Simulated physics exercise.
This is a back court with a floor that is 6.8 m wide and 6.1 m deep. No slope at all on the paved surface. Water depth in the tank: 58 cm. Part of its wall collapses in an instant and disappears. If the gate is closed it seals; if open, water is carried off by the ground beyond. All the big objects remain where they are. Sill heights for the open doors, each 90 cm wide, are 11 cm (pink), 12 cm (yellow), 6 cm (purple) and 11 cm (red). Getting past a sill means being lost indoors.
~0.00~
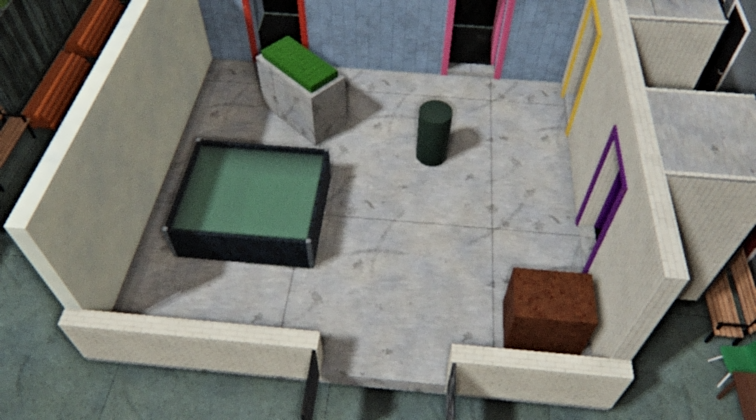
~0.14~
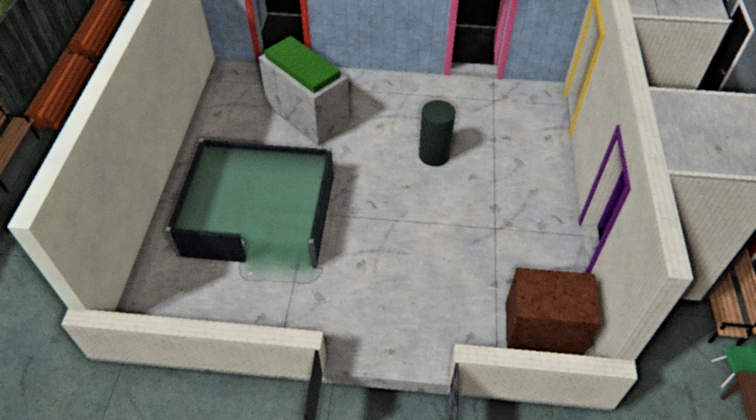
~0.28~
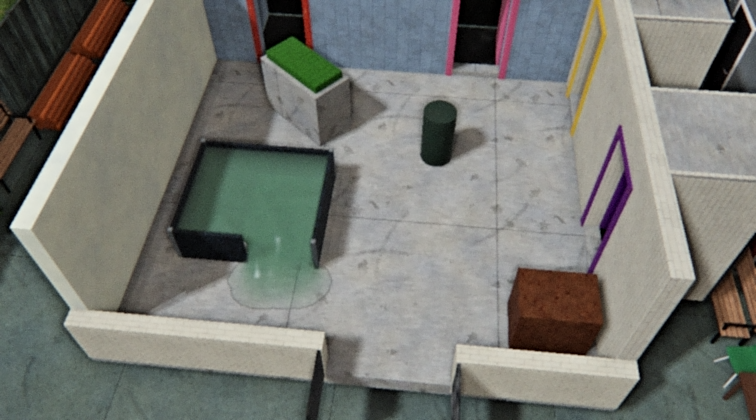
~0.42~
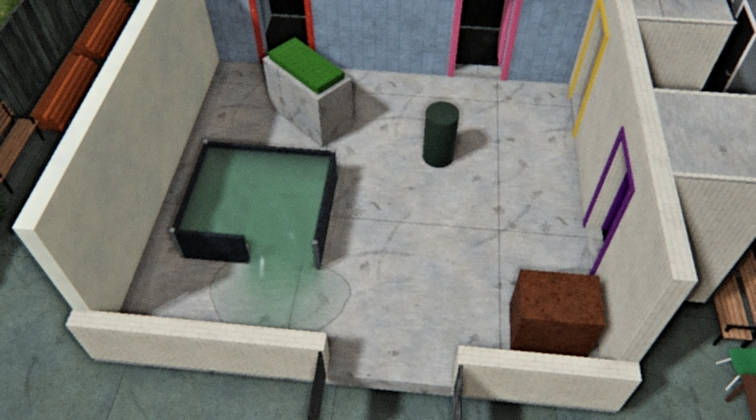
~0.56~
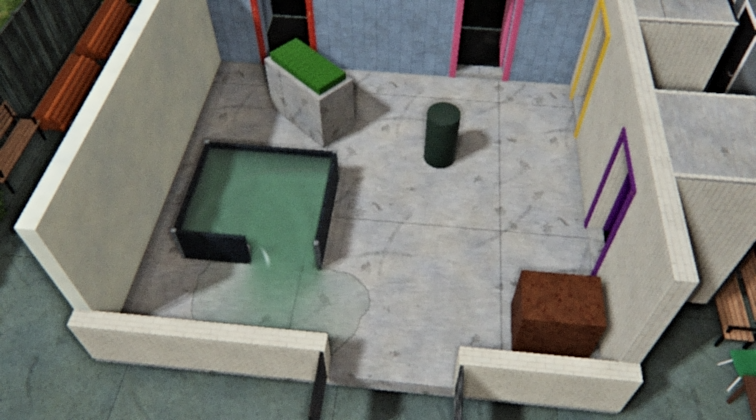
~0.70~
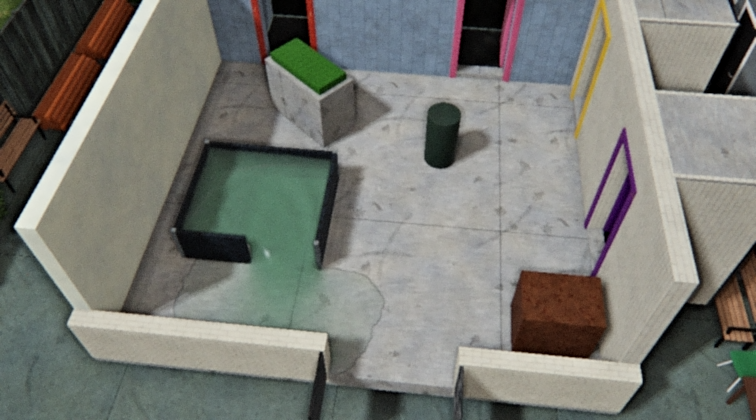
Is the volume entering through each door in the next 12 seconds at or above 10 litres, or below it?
My prediction: The pink door will not let too much through; the yellow door will not let too much through; the purple door will not let too much through; the red door will not let too much through.
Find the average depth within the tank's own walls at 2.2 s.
Depth, averaged: Around 32 centimetres.
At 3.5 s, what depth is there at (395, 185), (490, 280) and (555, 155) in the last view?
About 0, 5 and 0 cm respectively.
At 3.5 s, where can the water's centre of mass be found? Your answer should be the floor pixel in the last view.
Around (278, 260).
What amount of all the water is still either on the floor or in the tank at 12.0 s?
78 %.
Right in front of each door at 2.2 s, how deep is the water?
Door by door in cm, pink shows 0, yellow shows 0, purple shows 0, red shows 0.
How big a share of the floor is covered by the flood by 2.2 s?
I'd say around 20 %.
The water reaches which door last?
Pink.
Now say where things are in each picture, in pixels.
The first frame shows the tank at (251, 191) is whole and still, 58 cm deep.
In the second frame, the front is at (315, 273), 0.6 m from the gap at (279, 256); 0.2 m2 of floor is under water; 58 cm left at the back of the tank.
In the third frame, the front is at (242, 299), 0.8 m from the gap at (281, 257); 0.8 m2 of floor is under water; 58 cm left at the back of the tank.
In the fourth frame, the front is at a hidden place, 1.2 m from the gap at (283, 258); 1.7 m2 of floor is under water; 58 cm left at the back of the tank.
In the fifth frame, the front is at a hidden place, 1.6 m from the gap at (284, 258); 2.6 m2 of floor is under water; 55 cm left at the back of the tank.
In the sixth frame, the front is at a hidden place, 1.9 m from the gap at (284, 258); 3.0 m2 of floor is under water; 49 cm left at the back of the tank.
After 1.4 s water covers 15 % of the floor and is deepest (40 cm) near (274, 352); pink door not reached, yellow door not reached, purple door not reached, red door not reached.
After 2.2 s water covers 20 % of the floor and is deepest (33 cm) near (277, 341); pink door not reached, yellow door not reached, purple door not reached, red door not reached.
After 3.5 s water covers 35 % of the floor and is deepest (23 cm) near (124, 337); pink door not reached, yellow door not reached, purple door not reached, red door not reached.
After 7.0 s water covers 70 % of the floor and is deepest (14 cm) near (112, 336); pink door not reached, yellow door 3 cm at the sill, 0 L in, purple door 3 cm at the sill, 0 L in, red door 9 cm at the sill, 0 L in.
After 12.0 s water covers 90 % of the floor and is deepest (8 cm) near (568, 151); pink door 5 cm at the sill, 0 L in, yellow door 7 cm at the sill, 0 L in, purple door 3 cm at the sill, 0 L in, red door 6 cm at the sill, 0 L in.
